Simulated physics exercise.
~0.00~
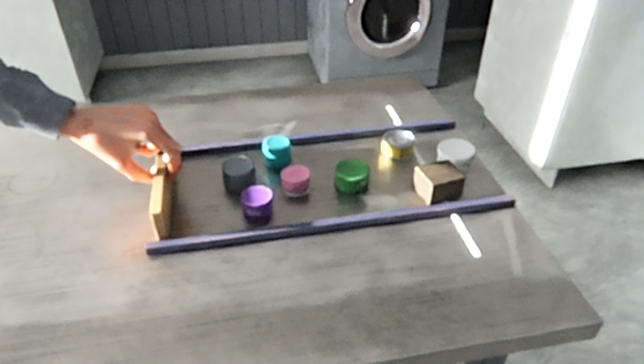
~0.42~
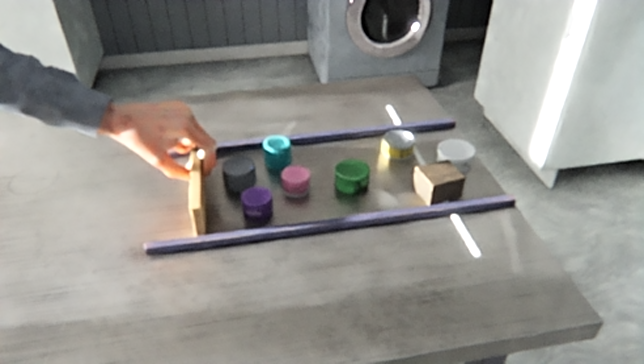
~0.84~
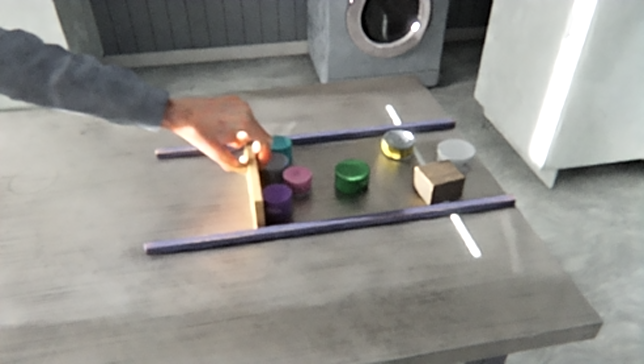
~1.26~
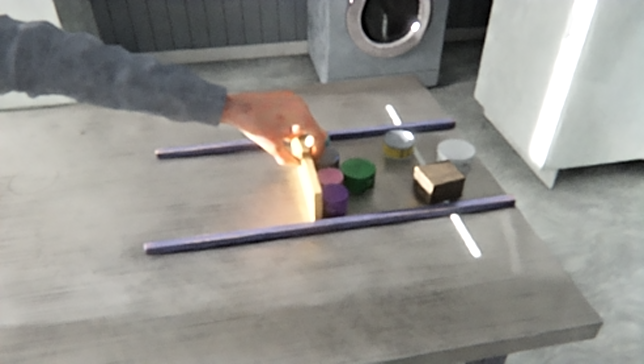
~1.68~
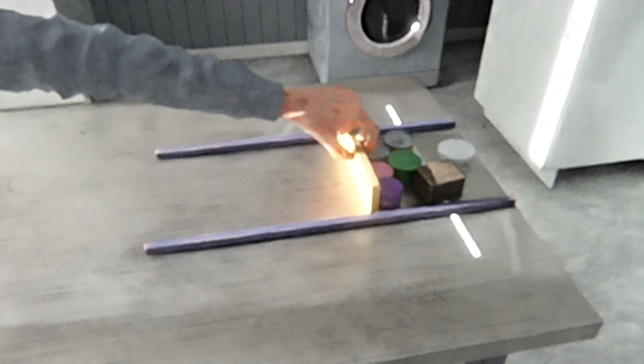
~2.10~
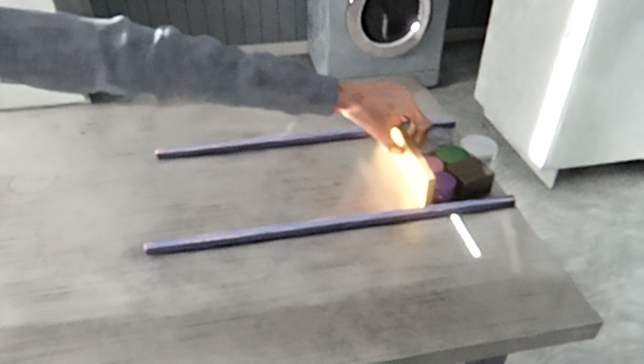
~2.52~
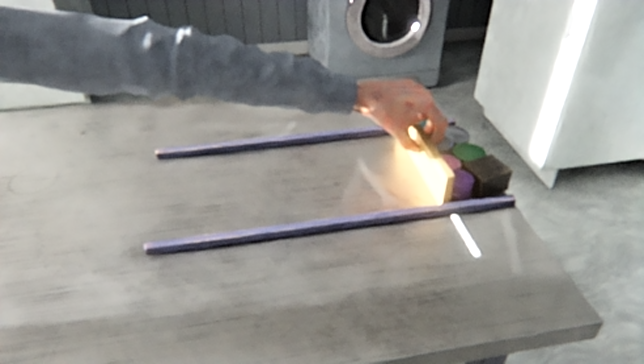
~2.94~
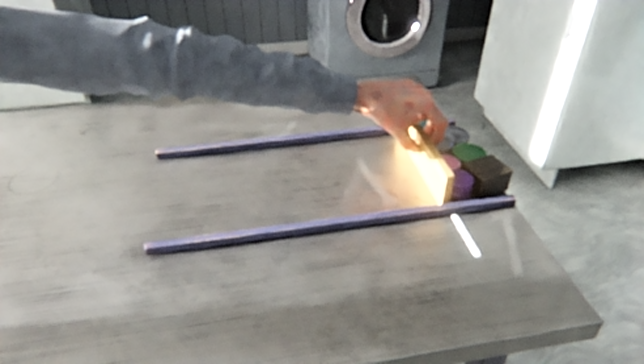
The clip opens on a grey table where a hand holds an upright wooden board at the left end of a channel between two dark purple rails, with small colourful tubs and a wooden block scattered ahead of it. The hand slides the board to the right, and it gathers the dark, teal, purple and pink tubs. The green tub is swept up next, and the cluster presses against the block. Everything bunches near the table's right end as the push continues. The white tin drops out of view, and the board stops with the remaining pieces packed at the edge.
